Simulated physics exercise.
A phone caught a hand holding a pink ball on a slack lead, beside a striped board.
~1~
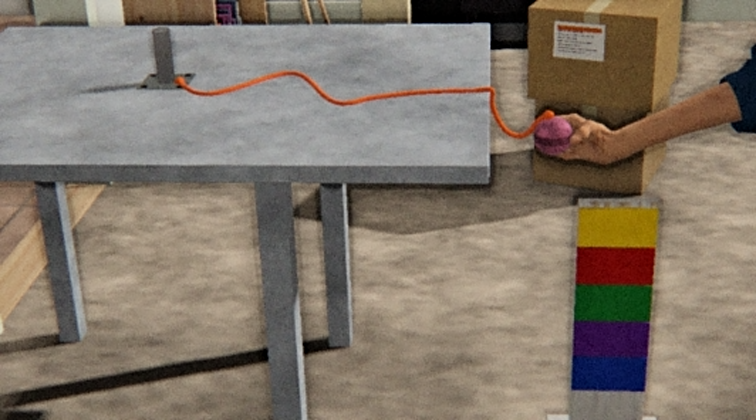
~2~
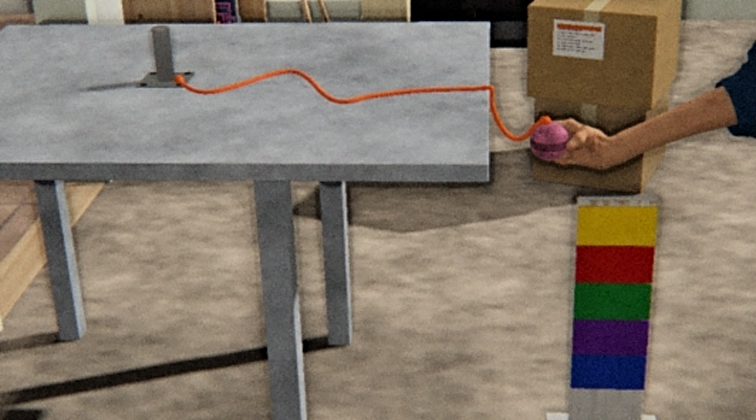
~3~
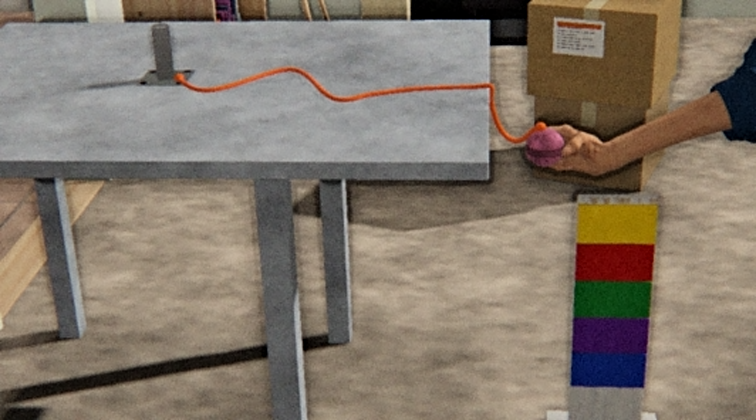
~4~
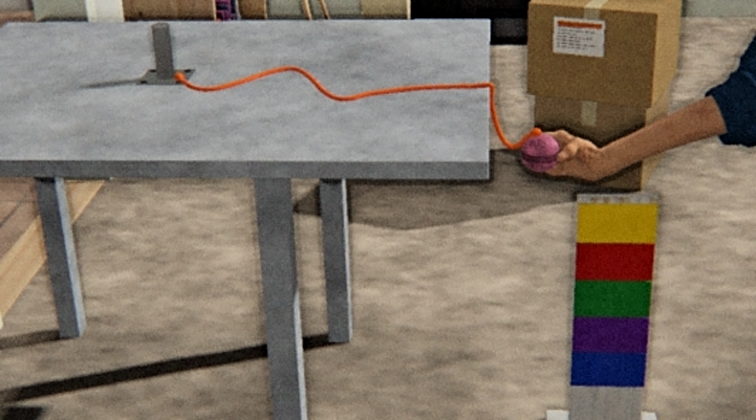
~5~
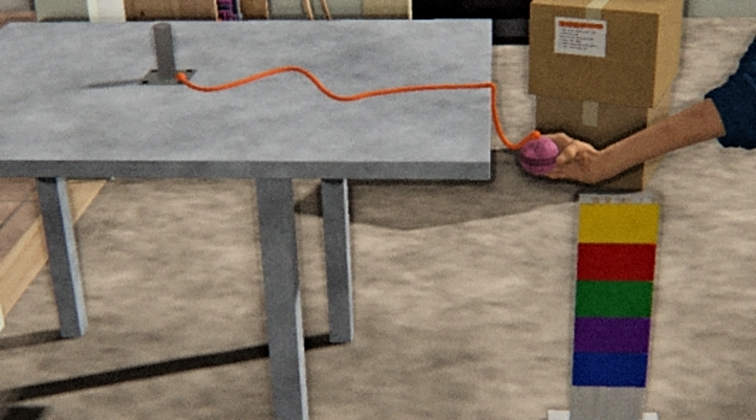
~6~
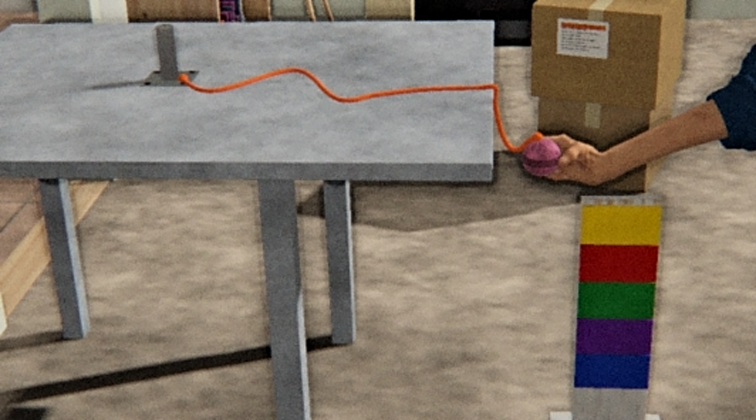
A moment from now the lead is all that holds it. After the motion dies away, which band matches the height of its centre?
The green one.
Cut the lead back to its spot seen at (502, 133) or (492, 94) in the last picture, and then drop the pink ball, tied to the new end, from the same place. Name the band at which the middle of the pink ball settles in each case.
In order of the tries: Red; then yellow.
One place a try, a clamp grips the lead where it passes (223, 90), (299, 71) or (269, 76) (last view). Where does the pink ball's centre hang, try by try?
(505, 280); (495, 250); (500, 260).
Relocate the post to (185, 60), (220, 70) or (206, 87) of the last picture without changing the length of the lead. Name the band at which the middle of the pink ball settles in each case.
Try one - green; try two - purple; try three - purple.
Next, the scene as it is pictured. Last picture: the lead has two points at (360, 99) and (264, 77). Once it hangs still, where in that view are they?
(466, 87) and (300, 82).
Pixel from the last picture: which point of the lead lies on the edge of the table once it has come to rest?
At (385, 94).
Soon after, ball near (454, 271); level with green.
Then, ball near (504, 293); level with green.
At rest, ball near (500, 294); level with green. Its middle rests at the green band.
